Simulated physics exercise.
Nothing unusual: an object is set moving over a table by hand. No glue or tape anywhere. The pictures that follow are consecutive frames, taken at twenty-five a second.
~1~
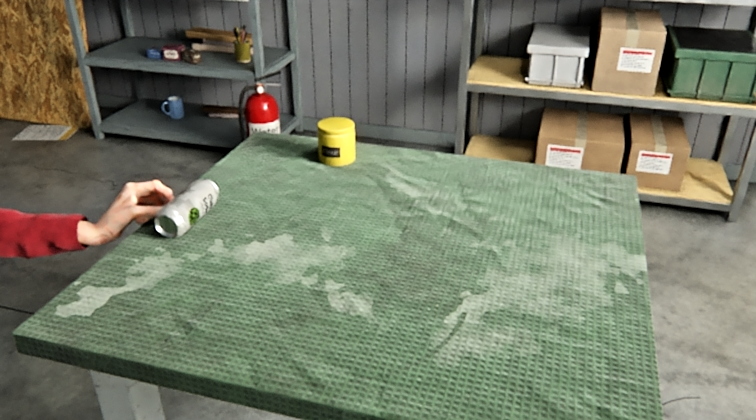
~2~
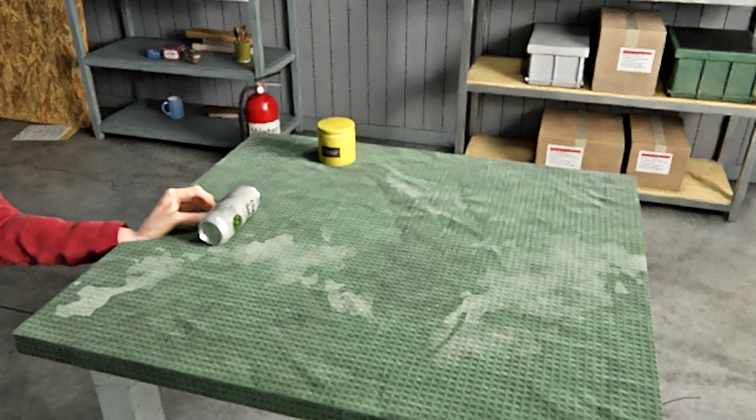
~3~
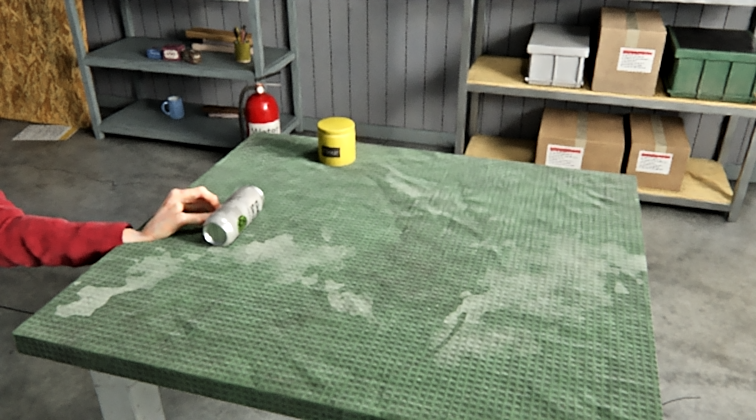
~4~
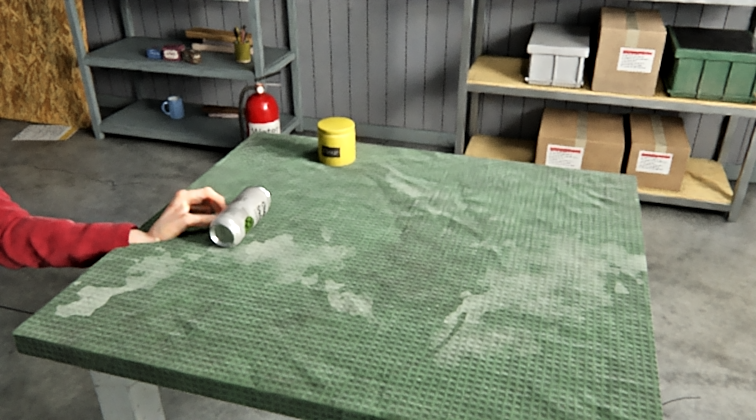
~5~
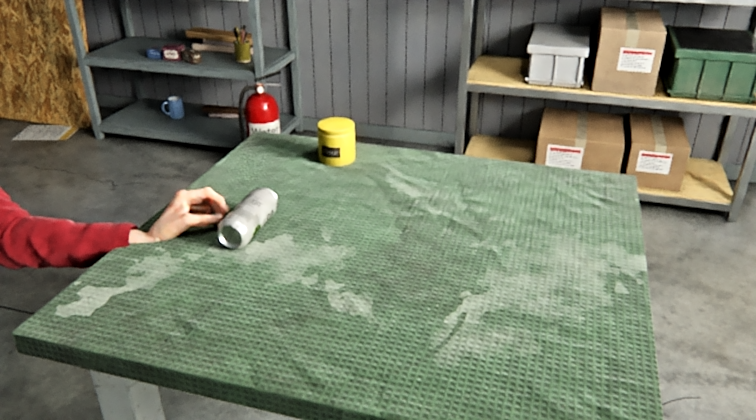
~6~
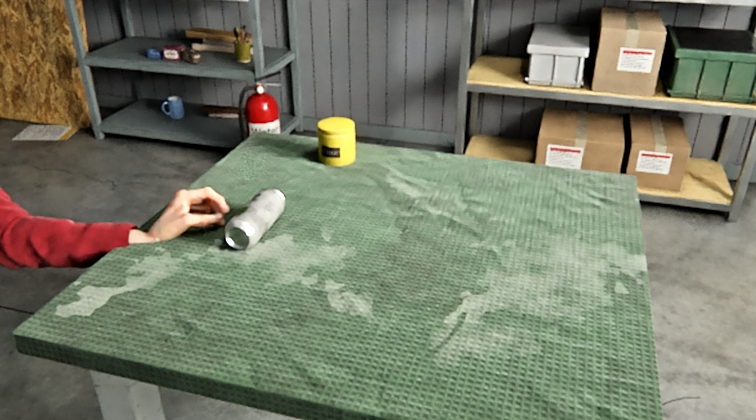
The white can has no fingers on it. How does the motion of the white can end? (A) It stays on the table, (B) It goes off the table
It stays on the table.
Then, 0.10 s later than the last frame, white can moved about its own width near (273, 221).
Then, 0.30 s later than the last frame, white can moved well along near (304, 225).
Then, 0.50 s later than the last frame, white can moved well along near (329, 229).
Then, 0.90 s later than the last frame, white can moved well along near (361, 234).
When it is over, moved from the start, white can. End places, in pixels of the last picture, white can near (367, 236).
